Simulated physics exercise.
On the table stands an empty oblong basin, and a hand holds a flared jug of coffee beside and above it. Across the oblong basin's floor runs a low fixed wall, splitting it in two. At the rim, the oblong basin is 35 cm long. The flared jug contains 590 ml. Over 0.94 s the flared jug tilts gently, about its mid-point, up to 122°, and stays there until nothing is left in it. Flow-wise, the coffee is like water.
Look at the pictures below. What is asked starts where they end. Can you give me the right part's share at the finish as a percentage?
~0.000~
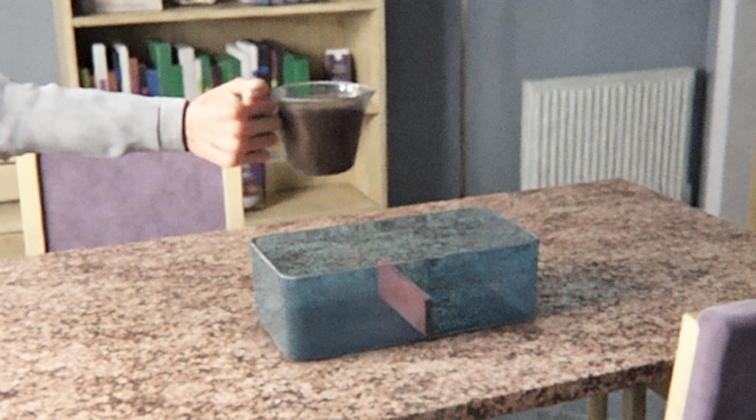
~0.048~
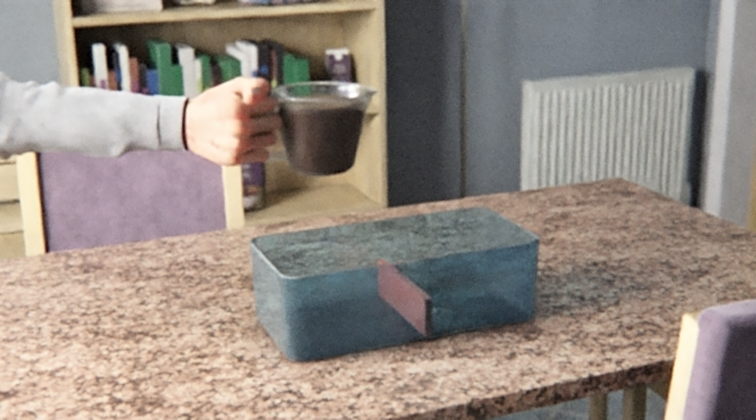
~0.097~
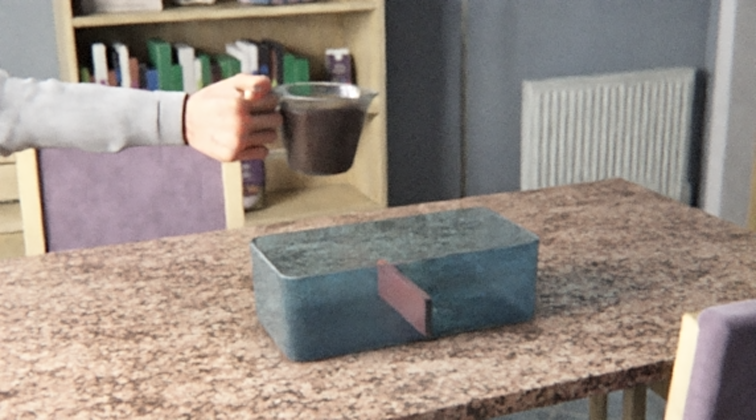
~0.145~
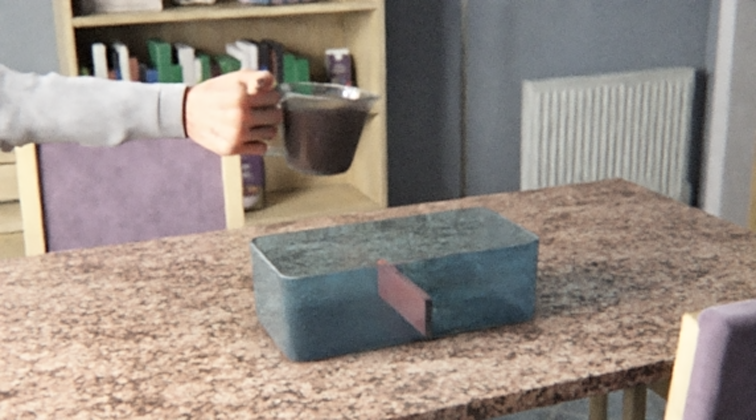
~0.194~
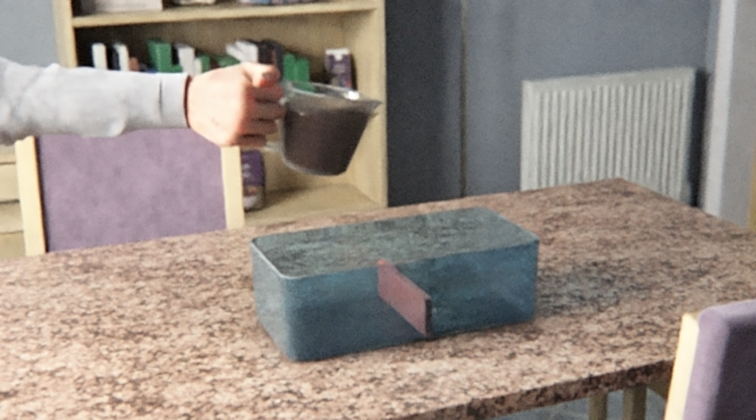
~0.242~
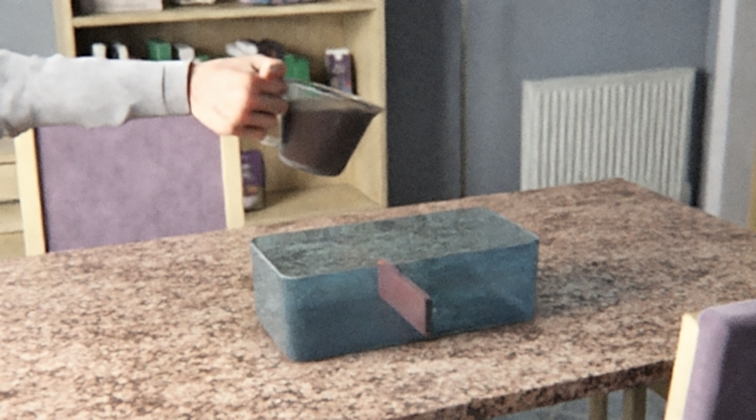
Sure, about 67 percent.
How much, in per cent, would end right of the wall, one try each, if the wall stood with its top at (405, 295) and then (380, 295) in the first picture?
Respectively 65 and 85 %.
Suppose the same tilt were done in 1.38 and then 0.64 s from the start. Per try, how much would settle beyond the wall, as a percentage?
Respectively about 80 and 50 percent.
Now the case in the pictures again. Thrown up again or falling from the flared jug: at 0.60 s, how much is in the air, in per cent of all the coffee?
About 32 per cent.
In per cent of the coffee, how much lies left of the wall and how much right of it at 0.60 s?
Lab note: Left near 0 %, right near 24.
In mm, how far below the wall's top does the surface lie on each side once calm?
Left roughly 46 mm; right roughly 36 mm.
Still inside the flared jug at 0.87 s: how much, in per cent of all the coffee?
Some 1 per cent.
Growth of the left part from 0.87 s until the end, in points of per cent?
It comes to about 5 per cent.
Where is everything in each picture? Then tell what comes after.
In the first picture, it leans 0°; its right rim is at (376, 88); the coffee meets the walls at (276, 106) and (361, 98); the oblong basin's rim runs from (265, 259) to (512, 224); the wall's top is at (403, 280).
In the second picture, it leans 1°; its right rim is at (377, 89); the coffee meets the walls at (276, 106) and (362, 99).
In the third picture, it leans 3°; its right rim is at (378, 91); the coffee meets the walls at (278, 105) and (362, 100).
In the fourth picture, it leans 7°; its right rim is at (380, 95); the coffee meets the walls at (279, 105) and (365, 101).
In the fifth picture, it leans 12°; its right rim is at (382, 101); the coffee meets the walls at (283, 105) and (369, 102).
In the sixth picture, it leans 19°; its right rim is at (385, 108); the coffee meets the walls at (284, 107) and (375, 104).
By 0.60 s the tilt is 87° and 44 per cent is still to pour, 0 is left of the wall and 24 right of it.
By 0.87 s the tilt is 120° and 1 per cent is still to pour, 28 is left of the wall and 66 right of it.
By 1.14 s the tilt is 122° and 0 per cent is still to pour, 32 is left of the wall and 67 right of it.
By 1.44 s the tilt is 122° and 0 per cent is still to pour, 32 is left of the wall and 67 right of it.
At rest 32 per cent lies left of the wall, 67 right of it and 1 outside.
